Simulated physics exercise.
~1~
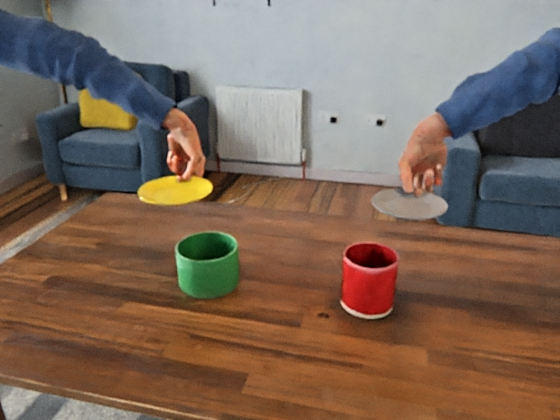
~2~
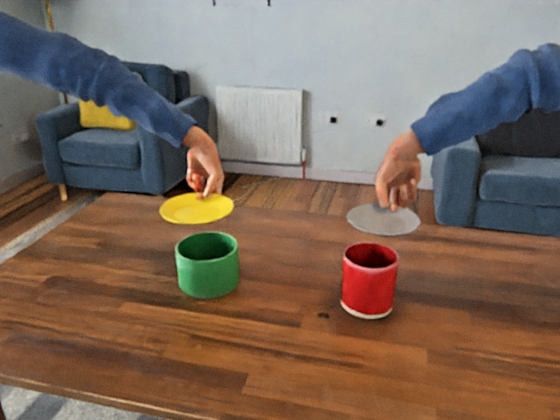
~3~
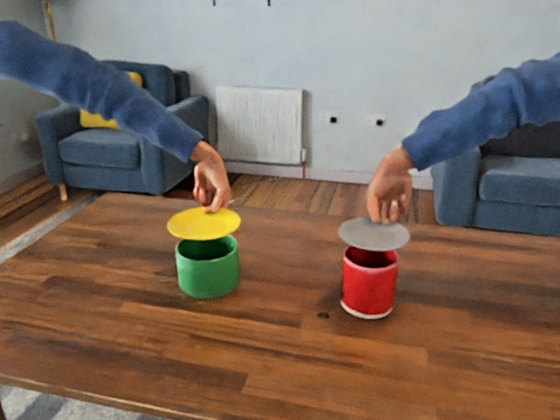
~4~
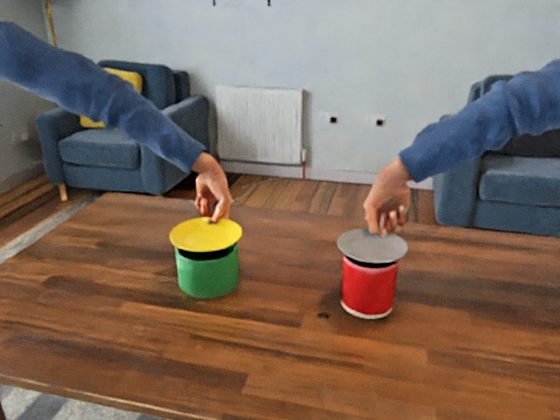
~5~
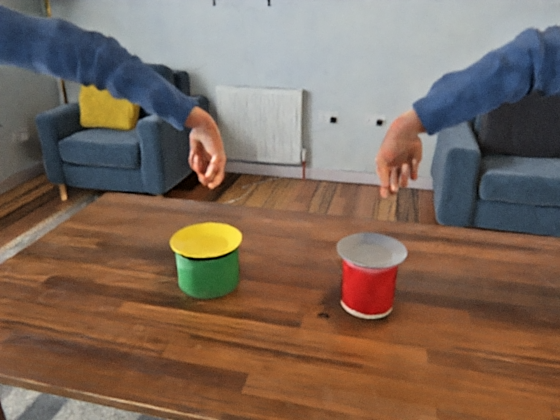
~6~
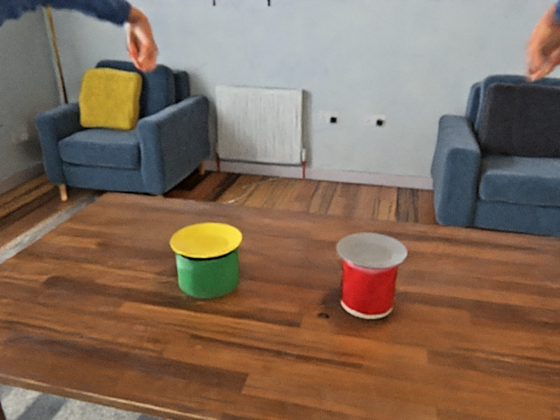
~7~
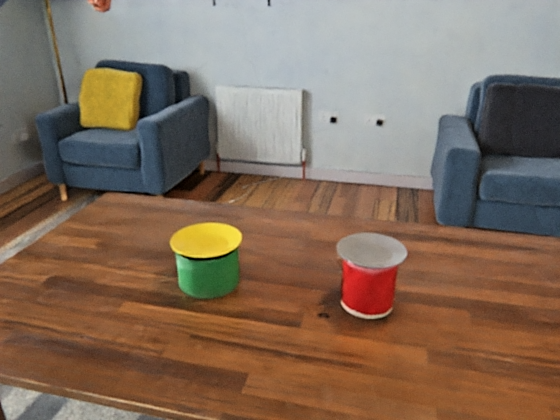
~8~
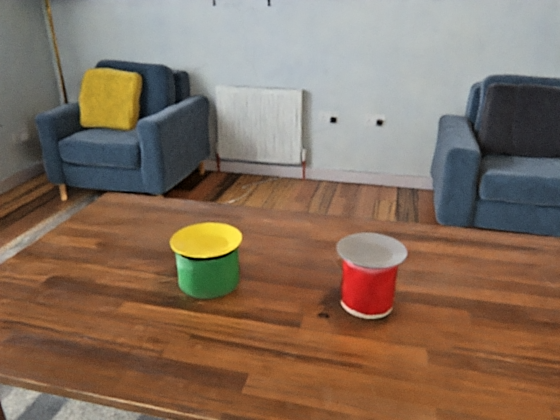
A yellow plate and a grey plate were lowered by two hands onto a green container on the left and a red one on the right, then the hands let go and withdrew, leaving both plates resting on the rims and covering the openings.
